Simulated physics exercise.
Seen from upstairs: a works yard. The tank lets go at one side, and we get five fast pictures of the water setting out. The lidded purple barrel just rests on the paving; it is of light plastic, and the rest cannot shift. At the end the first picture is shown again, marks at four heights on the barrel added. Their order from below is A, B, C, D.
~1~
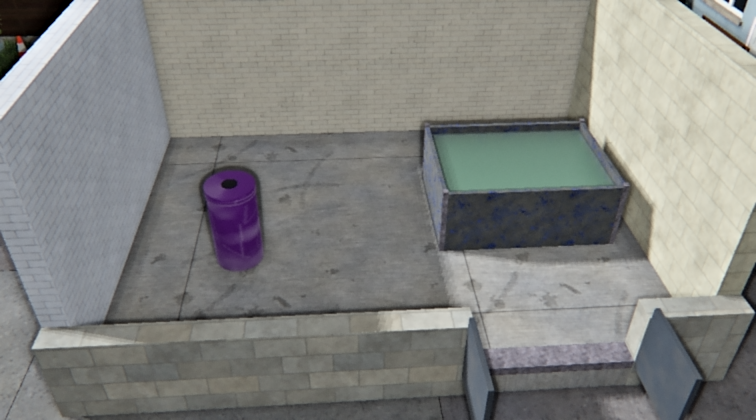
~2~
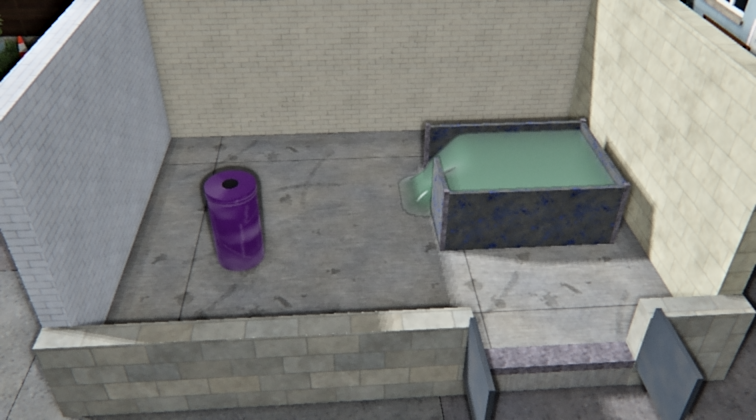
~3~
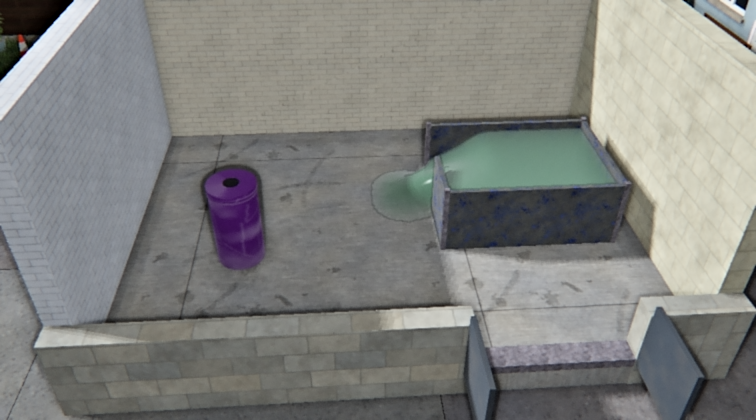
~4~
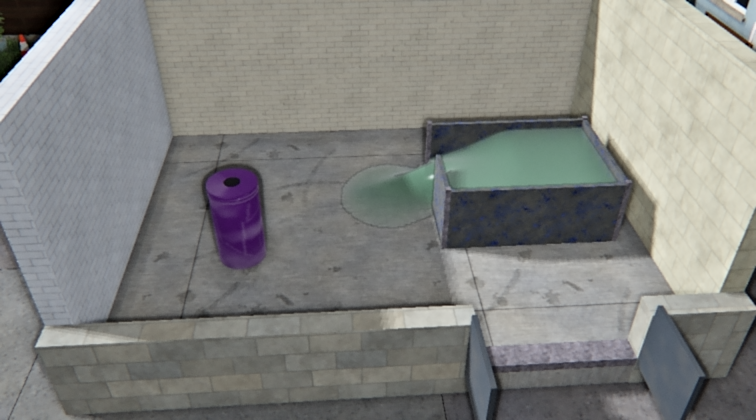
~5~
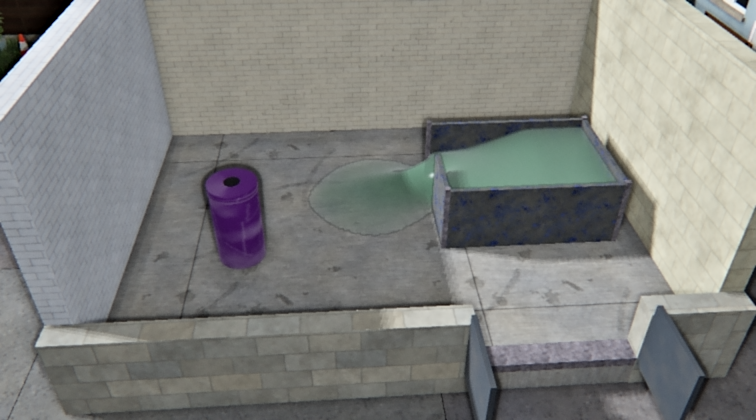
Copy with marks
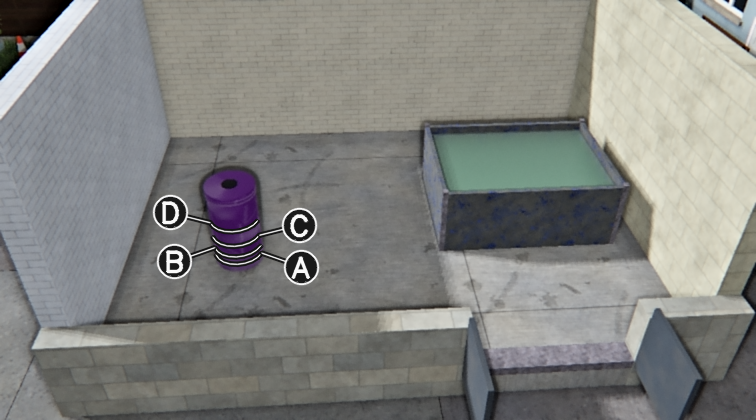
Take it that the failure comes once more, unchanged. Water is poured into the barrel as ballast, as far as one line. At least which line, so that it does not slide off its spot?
Mark B just does it.
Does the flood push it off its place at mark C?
No, that is safe.
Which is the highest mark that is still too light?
Here it is mark A.
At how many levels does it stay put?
Three of the four.
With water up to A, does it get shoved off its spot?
Yes.
On the marked copy, A at (237, 264); B at (236, 256); C at (234, 246); D at (232, 231); from the bottom up A, B, C, D.
With A, it is pushed about twice its own width away.
With B, it does not move.
With C, it does not move.
With D, it does not move.
